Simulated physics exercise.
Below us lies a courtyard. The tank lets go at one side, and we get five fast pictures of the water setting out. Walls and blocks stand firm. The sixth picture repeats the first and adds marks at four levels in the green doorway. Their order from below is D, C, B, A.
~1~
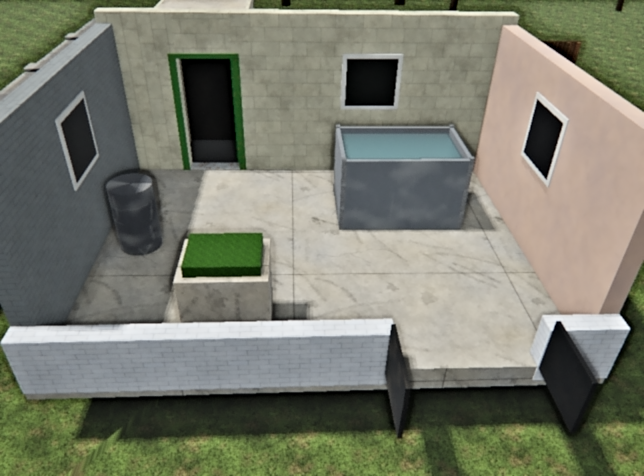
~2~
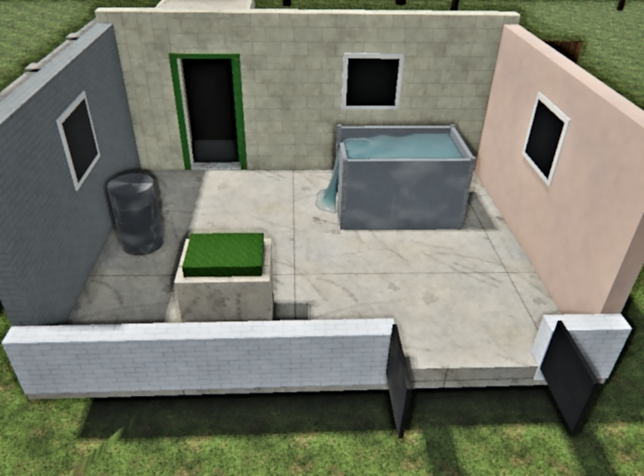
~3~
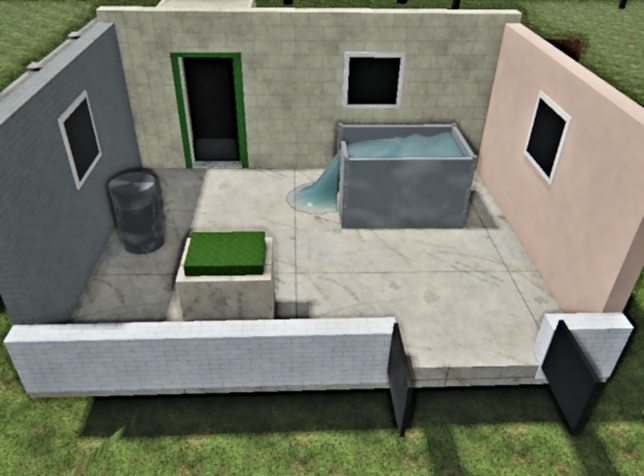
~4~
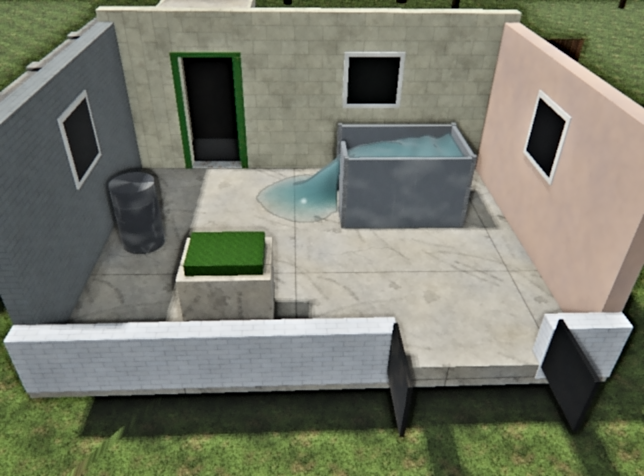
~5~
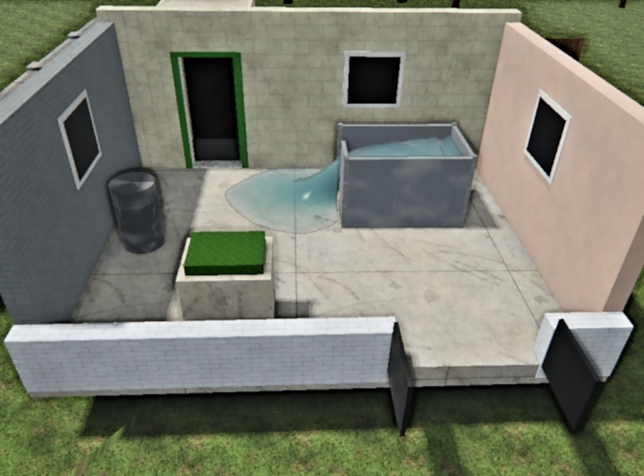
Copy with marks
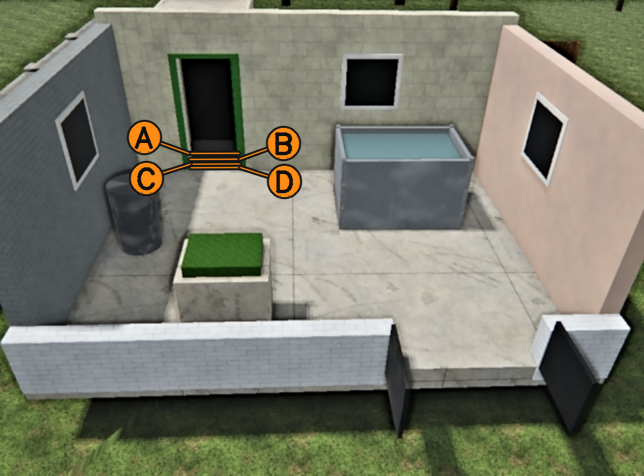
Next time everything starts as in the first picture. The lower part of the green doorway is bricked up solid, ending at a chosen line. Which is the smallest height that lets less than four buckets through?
I would pick mark B.
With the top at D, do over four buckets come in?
Yes, it does.
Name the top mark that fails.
C.
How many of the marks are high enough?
Two of the four.
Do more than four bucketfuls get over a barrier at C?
Yes.
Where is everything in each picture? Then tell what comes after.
In the first picture, water in the tank at rest, its middle at (401, 147); foot of the green doorway at (215, 169); open gate at (469, 314).
In the second picture, front seen at (325, 190), 1 % of the ground wet.
In the third picture, front seen at (292, 196), 3 % of the ground wet.
In the fourth picture, front seen at (263, 194), 6 % of the ground wet.
In the fifth picture, front seen at (232, 190), 11 % of the ground wet.
On the marked copy, A at (214, 153); B at (214, 159); C at (215, 164); D at (215, 167); from the bottom up D, C, B, A.
With A, nothing gets over.
With B, a splash gets over, under a bucket.
With C, about 8 bucketfuls get in.
With D, dozens of bucketfuls pour in.
